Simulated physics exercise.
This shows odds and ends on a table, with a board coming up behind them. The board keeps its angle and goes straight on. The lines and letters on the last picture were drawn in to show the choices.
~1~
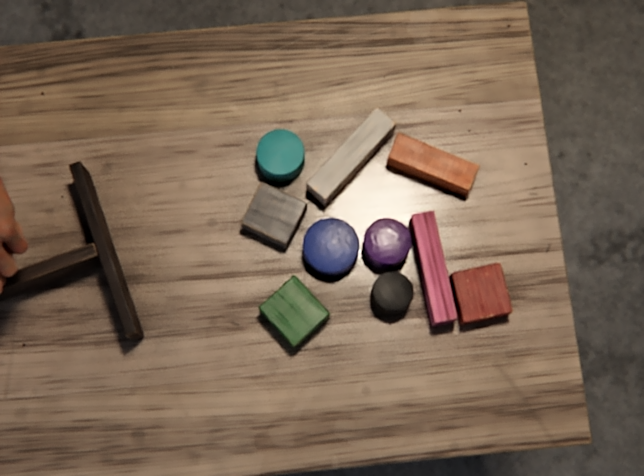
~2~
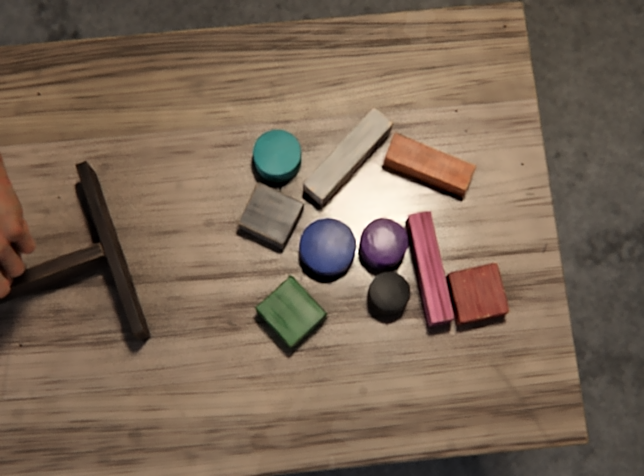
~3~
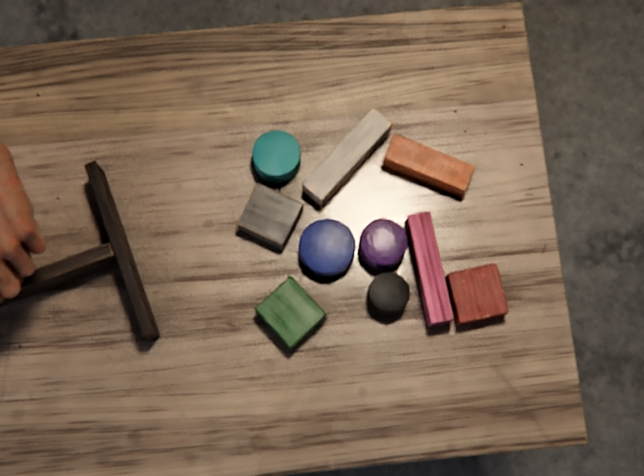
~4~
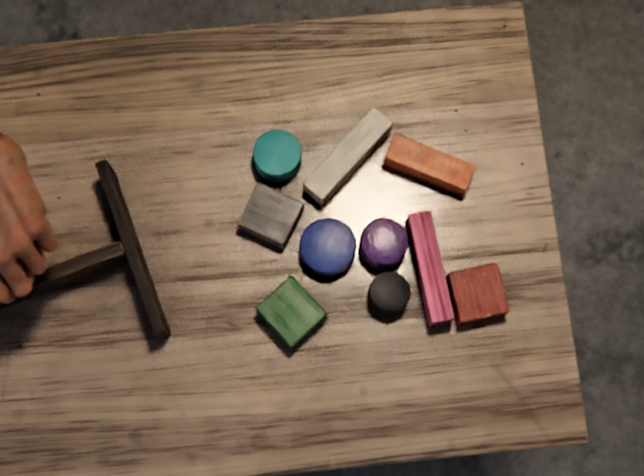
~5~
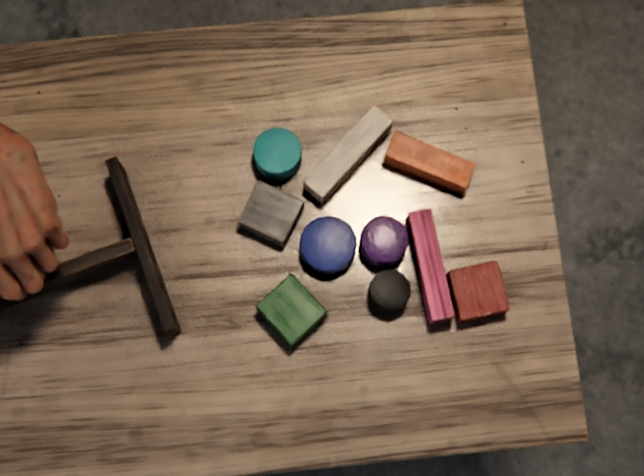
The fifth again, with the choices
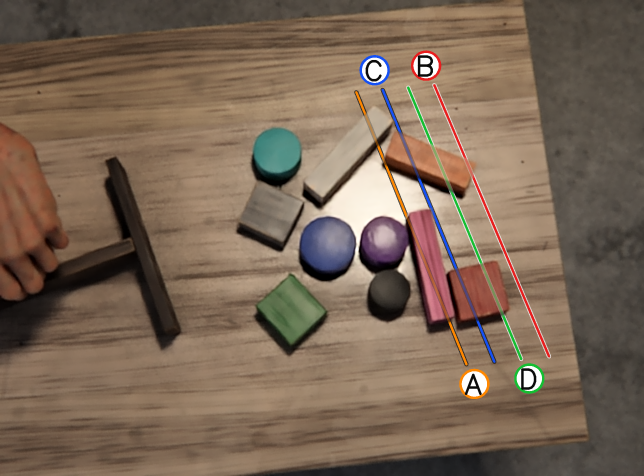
A hand slides a dark T-shaped board slowly right toward still, colourful blocks and discs.
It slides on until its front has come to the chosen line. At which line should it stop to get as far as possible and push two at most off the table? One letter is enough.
D.
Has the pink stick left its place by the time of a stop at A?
Yes.
On the marked copy, A at (410, 224); B at (490, 217); C at (437, 222); D at (463, 219).
With D. Early on, board (257, 230); green block (318, 309); white bar (352, 152).
Further on, board (374, 220); red block (532, 291); pink stick (508, 247).
At the end, board (464, 211); pink stick over the edge; red block over the edge; two fallen.
As for the rest, A is within the limit but short; B drops three; C is within the limit but short.
